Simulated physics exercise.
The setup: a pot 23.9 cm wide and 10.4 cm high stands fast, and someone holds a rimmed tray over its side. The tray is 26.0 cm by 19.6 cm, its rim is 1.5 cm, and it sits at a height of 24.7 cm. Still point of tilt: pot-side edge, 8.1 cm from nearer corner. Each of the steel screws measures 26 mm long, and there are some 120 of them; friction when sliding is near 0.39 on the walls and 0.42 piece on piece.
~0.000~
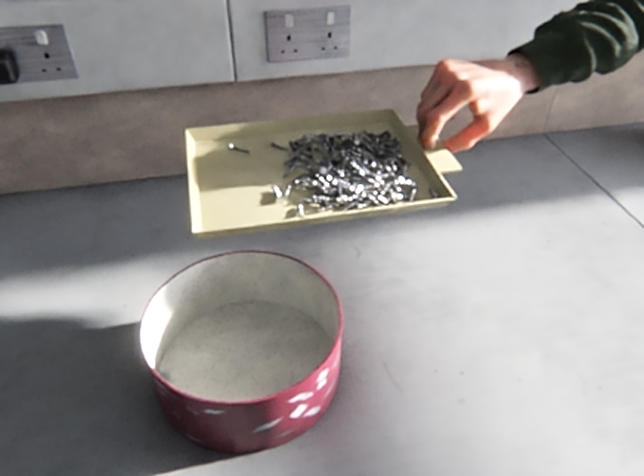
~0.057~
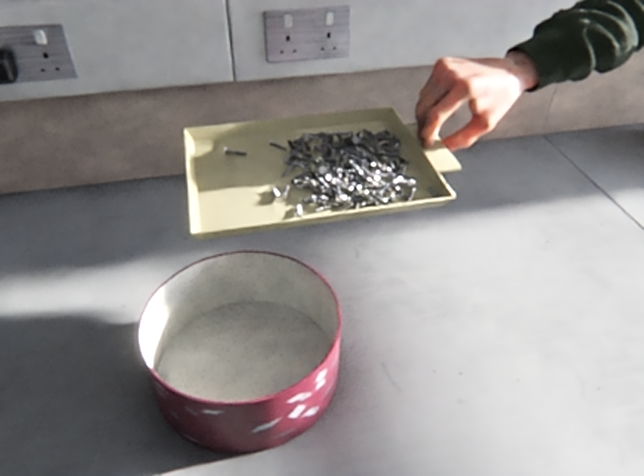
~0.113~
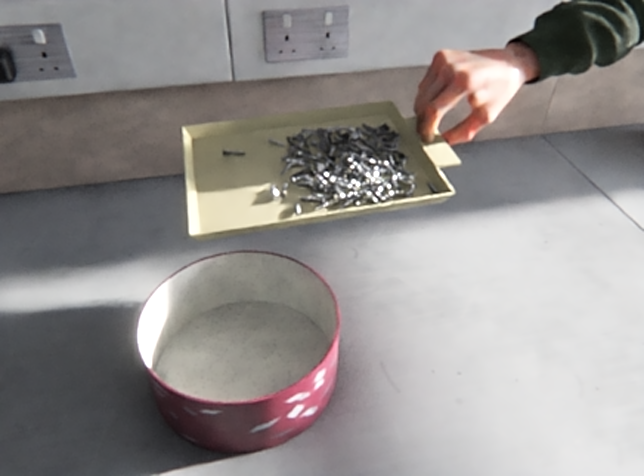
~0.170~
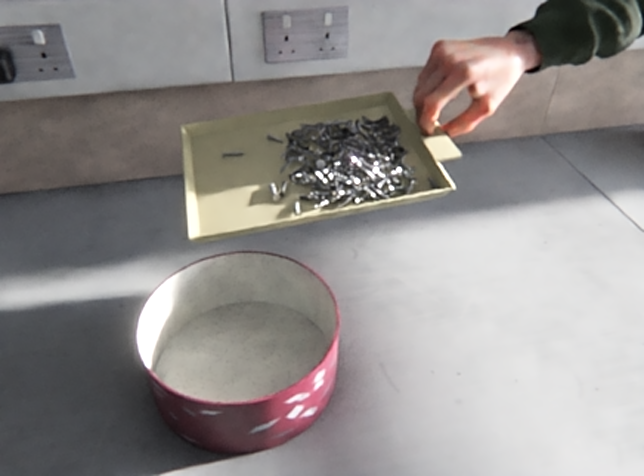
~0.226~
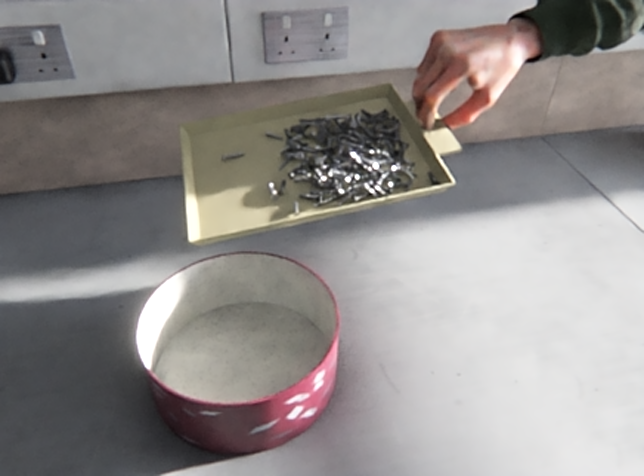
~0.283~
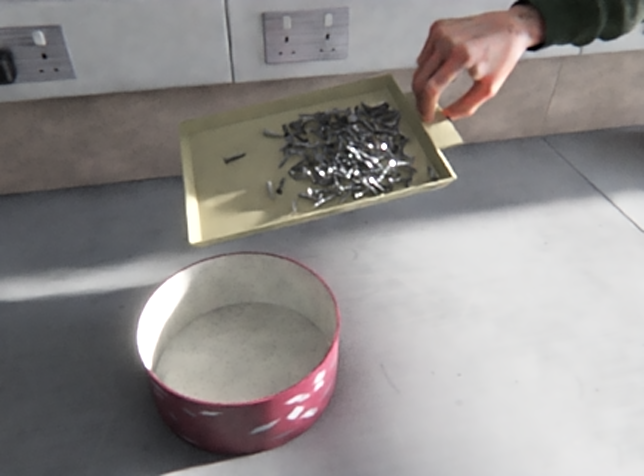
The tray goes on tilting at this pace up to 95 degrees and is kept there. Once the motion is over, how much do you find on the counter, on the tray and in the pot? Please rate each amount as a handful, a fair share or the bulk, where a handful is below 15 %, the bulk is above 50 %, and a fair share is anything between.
Counter: A handful; tray: A handful; pot: The bulk.
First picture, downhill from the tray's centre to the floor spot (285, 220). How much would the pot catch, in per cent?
Roughly 90 per cent.
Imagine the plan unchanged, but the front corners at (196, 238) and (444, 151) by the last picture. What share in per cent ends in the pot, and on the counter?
The pot gets 85 and the counter 15.
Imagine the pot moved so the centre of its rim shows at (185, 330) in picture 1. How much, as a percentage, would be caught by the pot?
Close to 100 in a hundred.
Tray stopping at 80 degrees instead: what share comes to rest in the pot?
Pot share: About 100 per cent.
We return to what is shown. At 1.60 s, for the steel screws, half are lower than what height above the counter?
About 2 centimetres.
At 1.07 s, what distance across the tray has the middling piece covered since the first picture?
Displacement on the tray: Roughly 18 cm.
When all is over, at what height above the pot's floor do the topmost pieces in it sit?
Some 2.0 cm.
After 1.07 s, tilt 50 degrees; the tray holds 75 %, the pot 5 %.
Then, at 1.60 s, tilt 76 degrees; the tray holds 10 %, the pot 85 %.
After 2.19 s, tilt 95 degrees; the tray holds 0 %, the pot 100 %.
By 2.5 s all is still; counter 0 %, tray 0 %, pot 100 %.
